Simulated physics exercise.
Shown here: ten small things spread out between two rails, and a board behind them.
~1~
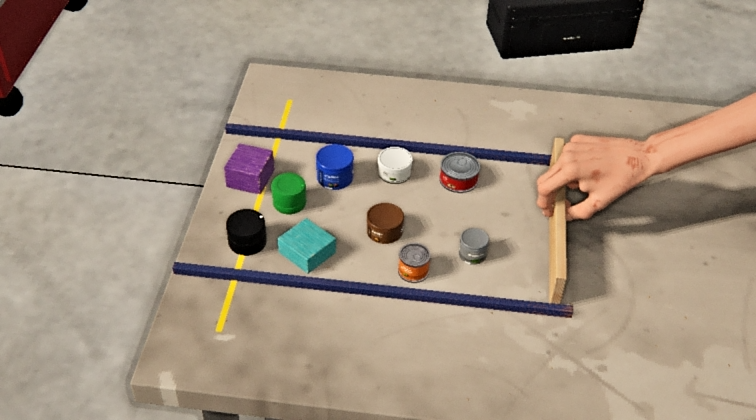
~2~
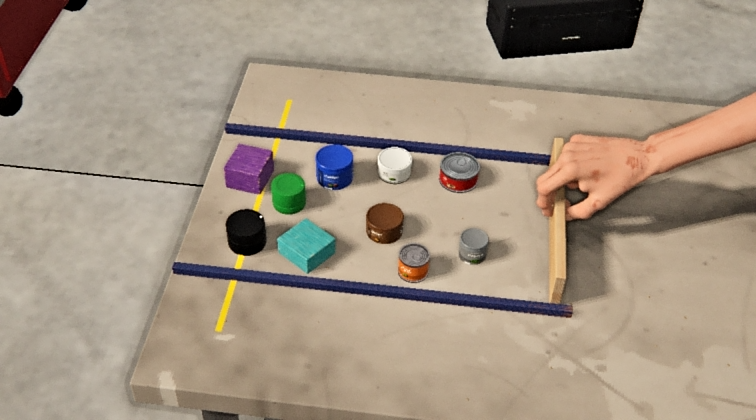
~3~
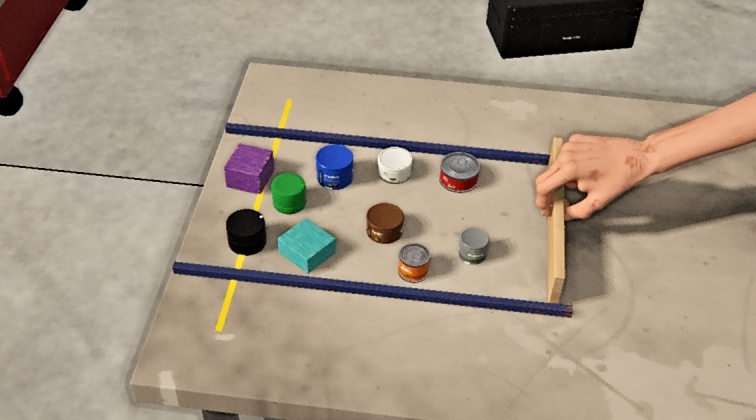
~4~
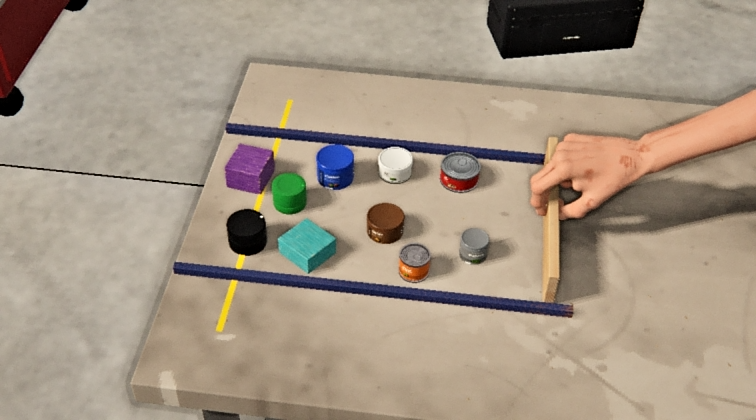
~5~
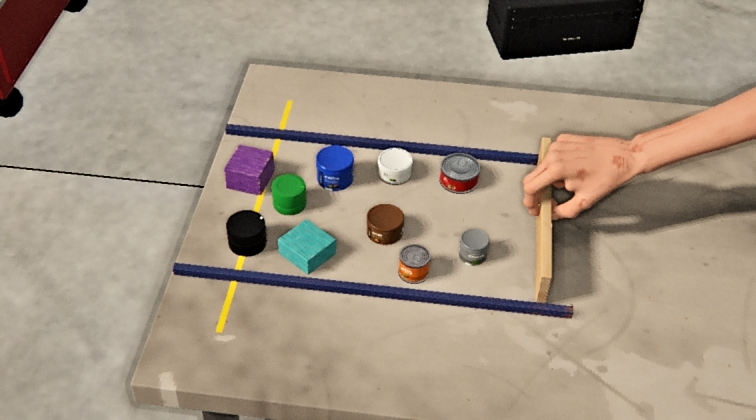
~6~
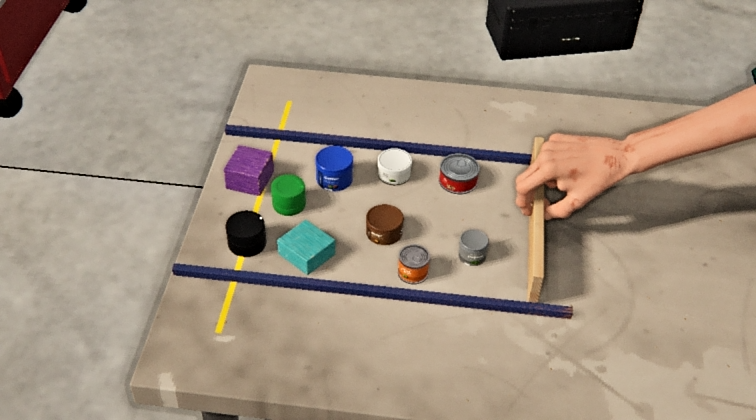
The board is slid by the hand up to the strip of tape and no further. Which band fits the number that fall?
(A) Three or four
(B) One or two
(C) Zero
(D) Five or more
B, one or two.
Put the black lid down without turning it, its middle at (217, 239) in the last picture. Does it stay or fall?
From that start the object does not stay.
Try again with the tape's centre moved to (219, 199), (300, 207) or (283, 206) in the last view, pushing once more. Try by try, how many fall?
The counts come to 5, then 0, then 0.
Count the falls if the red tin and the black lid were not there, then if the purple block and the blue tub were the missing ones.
The counts would be 0 and 1.
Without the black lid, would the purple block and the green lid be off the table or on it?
So the purple block goes off the edge and the green lid is still there.
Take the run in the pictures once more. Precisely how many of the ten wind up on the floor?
Counted up, you get 2.
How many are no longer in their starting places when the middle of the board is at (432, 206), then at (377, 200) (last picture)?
At that stage 4; at the next, 6.
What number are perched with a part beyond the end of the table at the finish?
Expected count: 3.
Soon after, none off yet; purple block at rest near (249, 170); black lid at rest near (246, 234); green lid at rest near (289, 195).
Then, none off yet; purple block moved a little near (240, 165); black lid moved about its own width near (212, 221); green lid moved about its own width near (249, 192).
At rest, the number that fall off is one or two; fallen, black lid and purple block.
